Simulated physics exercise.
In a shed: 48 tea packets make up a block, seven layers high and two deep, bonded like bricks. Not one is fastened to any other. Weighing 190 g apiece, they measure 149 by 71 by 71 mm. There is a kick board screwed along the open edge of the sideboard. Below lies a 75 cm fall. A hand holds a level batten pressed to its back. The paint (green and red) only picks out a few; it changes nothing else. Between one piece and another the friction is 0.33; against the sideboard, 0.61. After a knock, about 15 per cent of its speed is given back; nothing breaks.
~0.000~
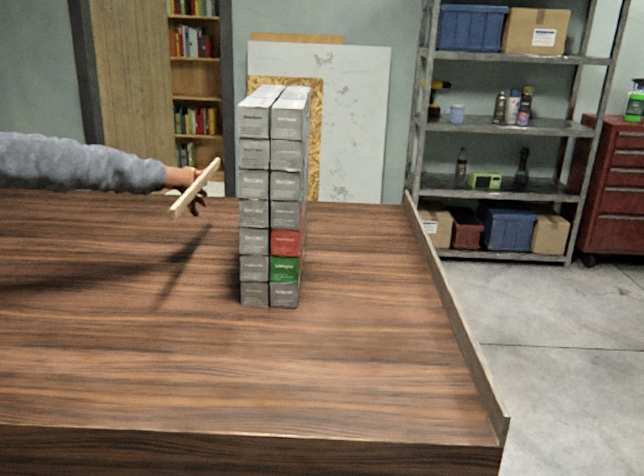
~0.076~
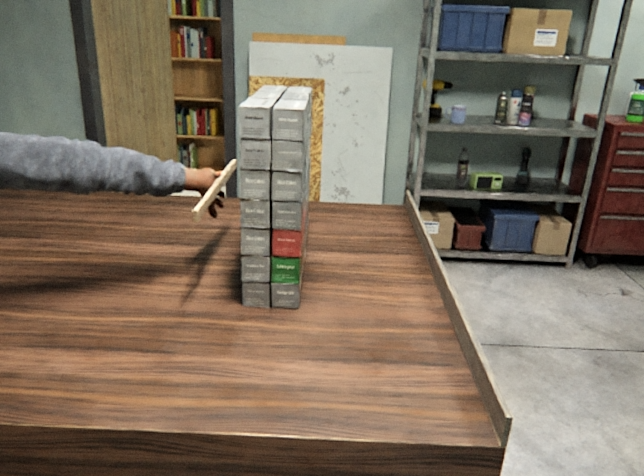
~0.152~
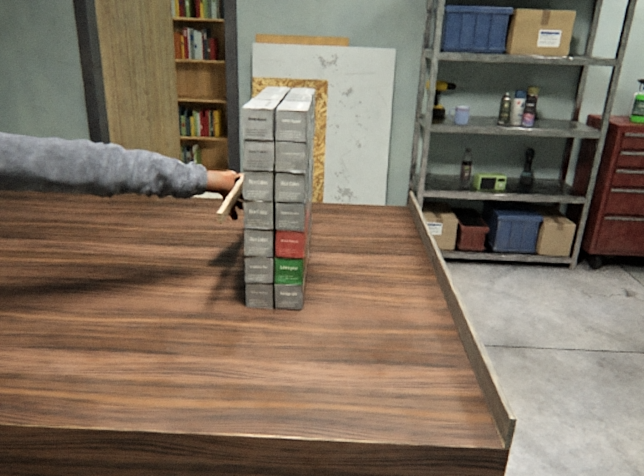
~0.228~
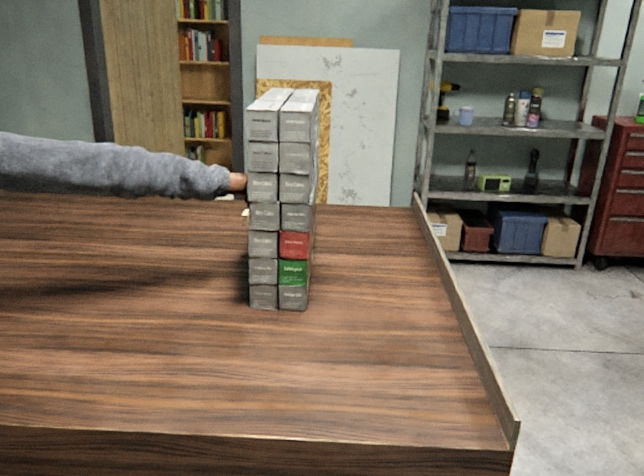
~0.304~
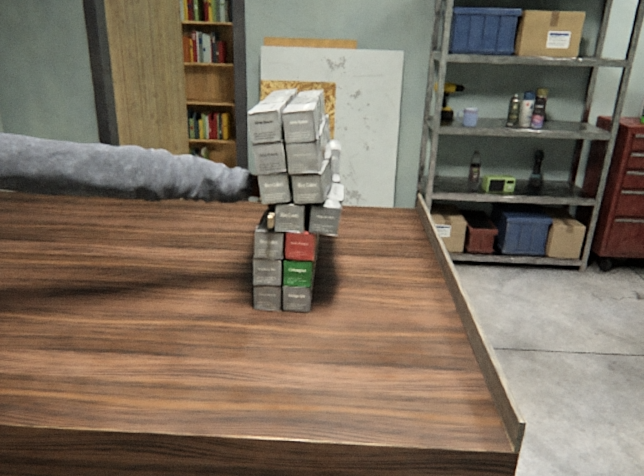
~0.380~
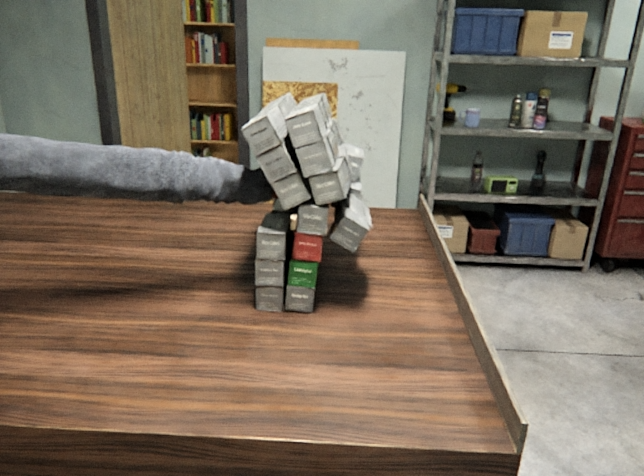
In a workshop, a gray-sleeved arm moving right pushes a batten into stacked packets, shifting and tilting the upper layers rightward.
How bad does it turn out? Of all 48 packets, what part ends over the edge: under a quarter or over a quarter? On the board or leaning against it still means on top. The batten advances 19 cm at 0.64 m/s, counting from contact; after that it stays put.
Less than a quarter.
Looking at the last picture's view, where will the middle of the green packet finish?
At about (356, 299).
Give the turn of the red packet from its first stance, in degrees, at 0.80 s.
Near 90 degrees from how it began.
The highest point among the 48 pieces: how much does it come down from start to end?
Roughly 21 centimetres.
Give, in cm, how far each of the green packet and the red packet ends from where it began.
Net displacement (cm): Green = 16; red = 26.
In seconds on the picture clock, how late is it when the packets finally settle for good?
2.0 s or so.
After 0.52 s, none of the 48 packets over the edge, 40 disturbed; red packet leaning 29°; green packet leaning 29°.
After 0.80 s, none of the 48 packets over the edge, 39 disturbed; green packet on its side; red packet on its side.
At rest (2.2 s), 3 of the 48 packets over the edge; red packet on its side; green packet on its side. That is 6 per cent. As the last picture would show them, middles, red packet near (395, 287), green packet near (356, 299).
